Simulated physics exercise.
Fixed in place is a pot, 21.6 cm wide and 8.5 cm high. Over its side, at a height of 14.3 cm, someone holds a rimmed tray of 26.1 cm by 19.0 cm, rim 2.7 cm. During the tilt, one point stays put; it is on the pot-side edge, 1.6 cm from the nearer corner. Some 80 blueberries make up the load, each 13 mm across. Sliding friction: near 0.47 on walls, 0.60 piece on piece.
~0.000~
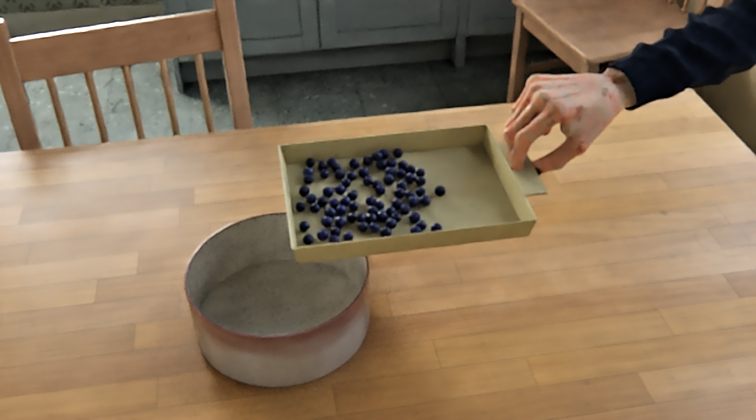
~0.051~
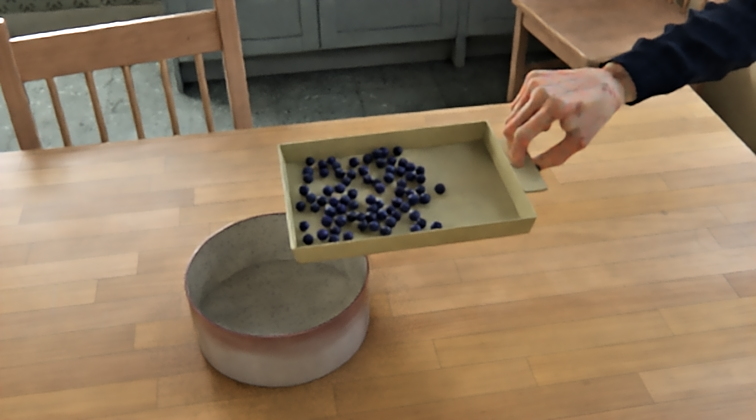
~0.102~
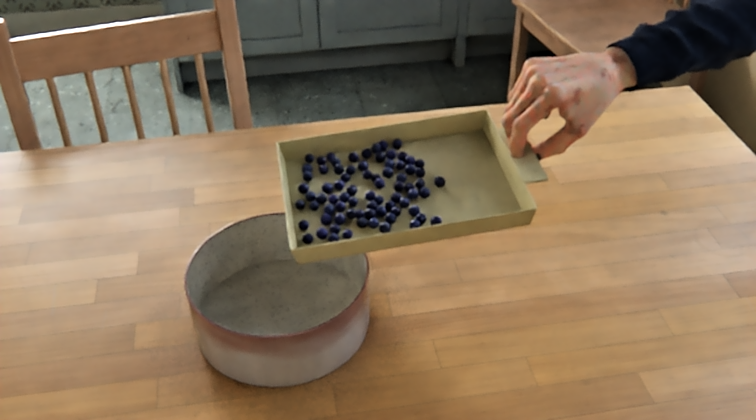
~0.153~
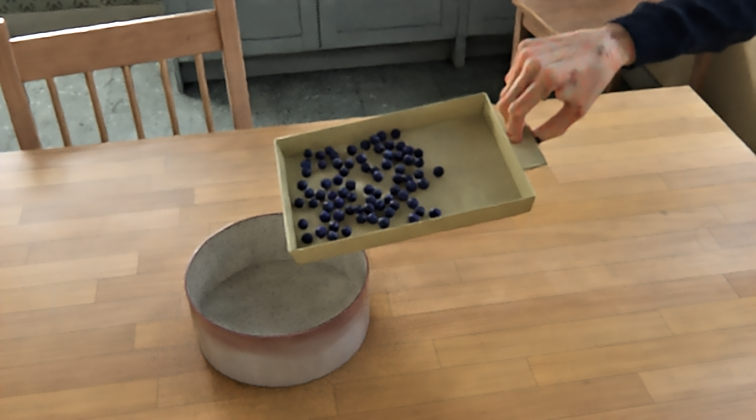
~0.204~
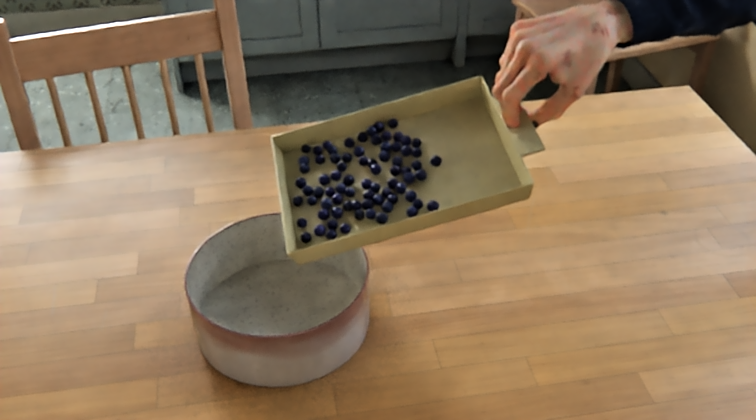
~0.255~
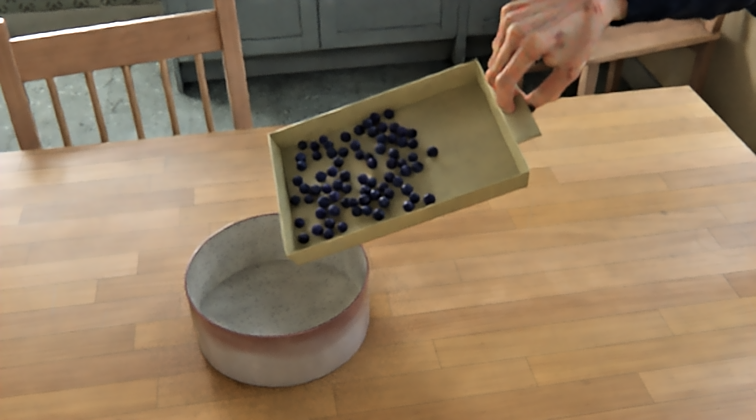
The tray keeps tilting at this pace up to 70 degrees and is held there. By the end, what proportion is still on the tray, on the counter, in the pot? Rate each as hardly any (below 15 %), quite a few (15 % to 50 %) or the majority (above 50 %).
I would put it this way: Left on the tray: The majority, counter: Hardly any, pot: Hardly any.
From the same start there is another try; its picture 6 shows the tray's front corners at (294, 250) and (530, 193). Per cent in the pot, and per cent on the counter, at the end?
You'd end with pot at 0 and counter at 0.
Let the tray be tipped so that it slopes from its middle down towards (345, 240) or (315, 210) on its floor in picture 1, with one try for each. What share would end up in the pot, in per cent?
Some 5 and 0 per cent.
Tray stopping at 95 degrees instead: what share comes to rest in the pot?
Roughly 95 percent.
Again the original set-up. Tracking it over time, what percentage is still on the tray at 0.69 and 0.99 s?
Close to 100 at the first time and 100 at the second.
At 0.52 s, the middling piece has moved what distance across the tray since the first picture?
5 cm.
Then, at 0.52 s, tilt 45 degrees; the tray holds 100 %, the pot 0 %.
Then, at 0.69 s, tilt 61 degrees; the tray holds 100 %, the pot 0 %.
After 0.99 s, tilt 70 degrees; the tray holds 100 %, the pot 0 %.
In the end, at 2.0 s, tray 100 %, counter 0 %, pot 0 %.
